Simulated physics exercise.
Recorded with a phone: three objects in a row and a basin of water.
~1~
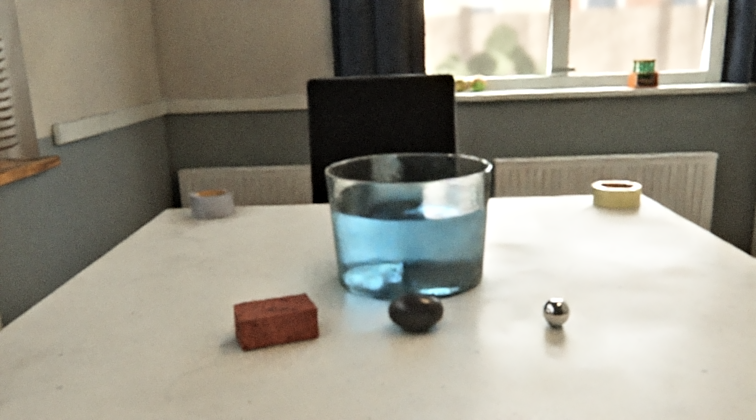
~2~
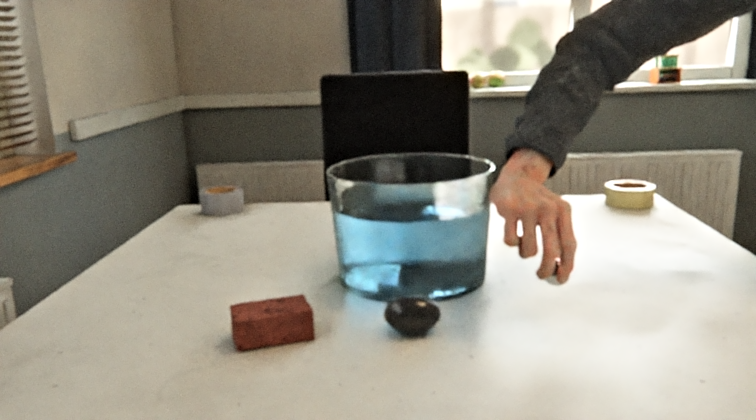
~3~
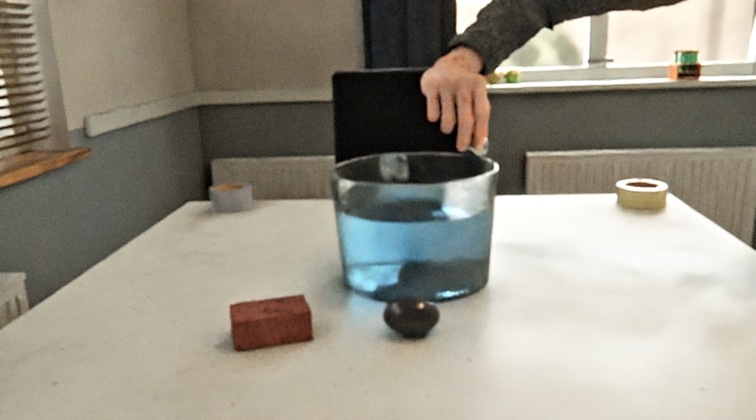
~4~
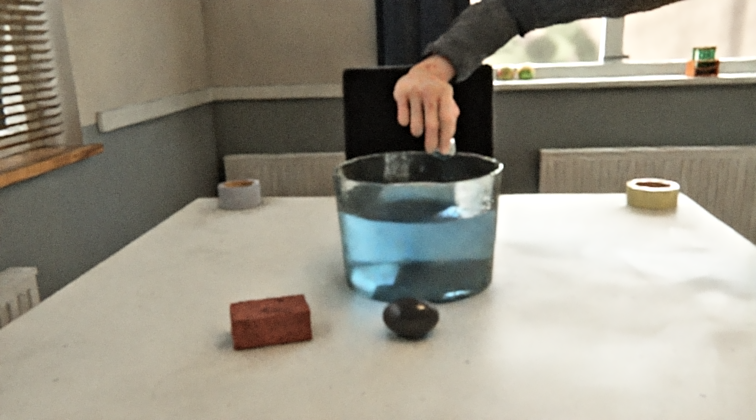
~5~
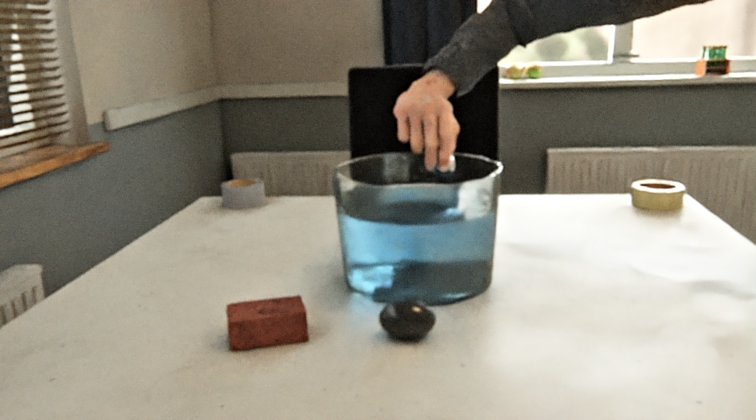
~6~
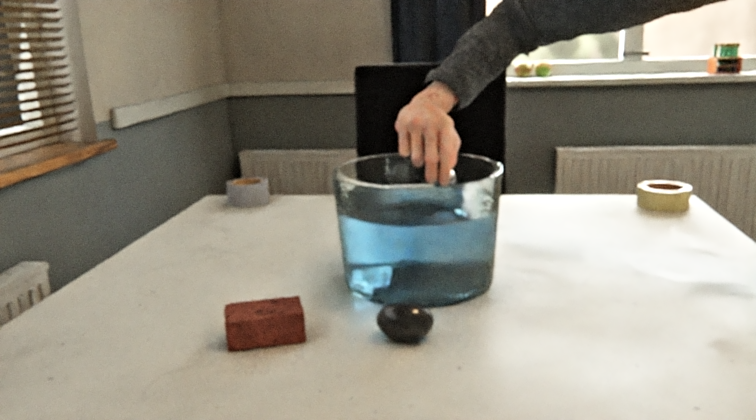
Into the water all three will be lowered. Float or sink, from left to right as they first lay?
Under; under; under.
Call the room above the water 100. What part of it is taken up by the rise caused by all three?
I'd say around 16 in a hundred.
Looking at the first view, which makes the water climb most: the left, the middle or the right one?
I say the left object.
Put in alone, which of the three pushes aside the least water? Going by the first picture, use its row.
I'd pick the rightmost of the three.
Soon after, the steel ball goes to the bottom.
Later, the stone goes to the bottom.
In the end, the piece of brick goes to the bottom; afloat, none of them.
